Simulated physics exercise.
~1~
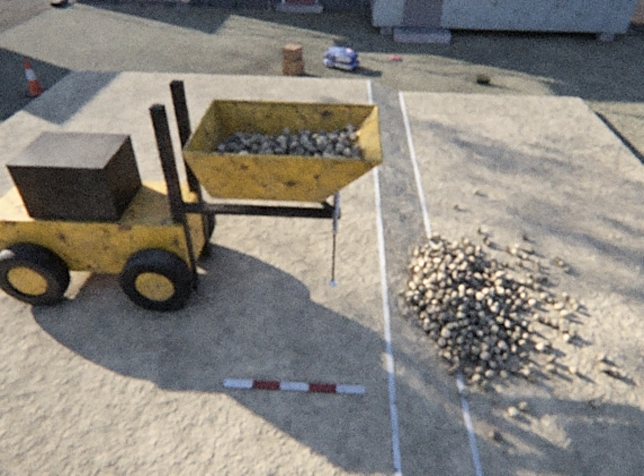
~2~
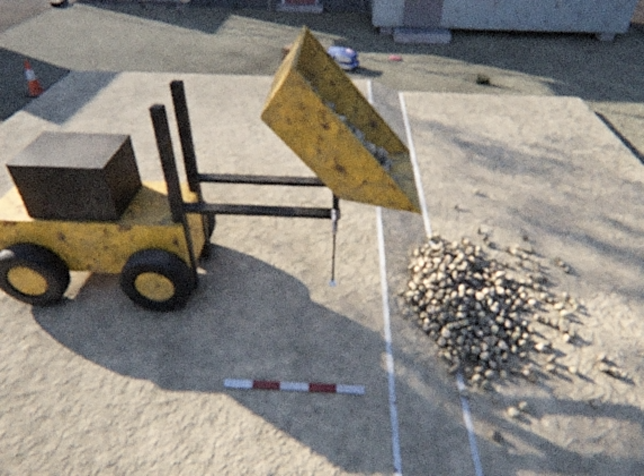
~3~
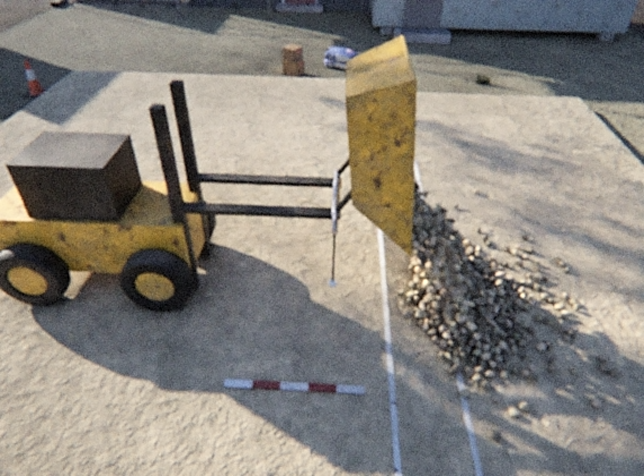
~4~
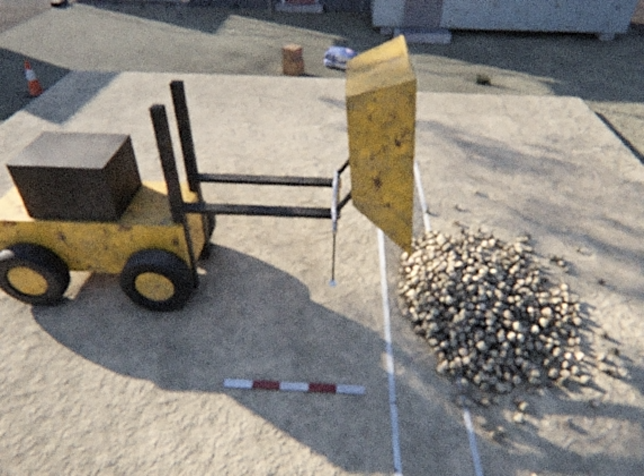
A yellow skip full of stones, held out on the forks of a small yellow truck, tips steeply to the right and pours its load onto the pile already lying there, then stays upended above a broader, fuller heap of stones.
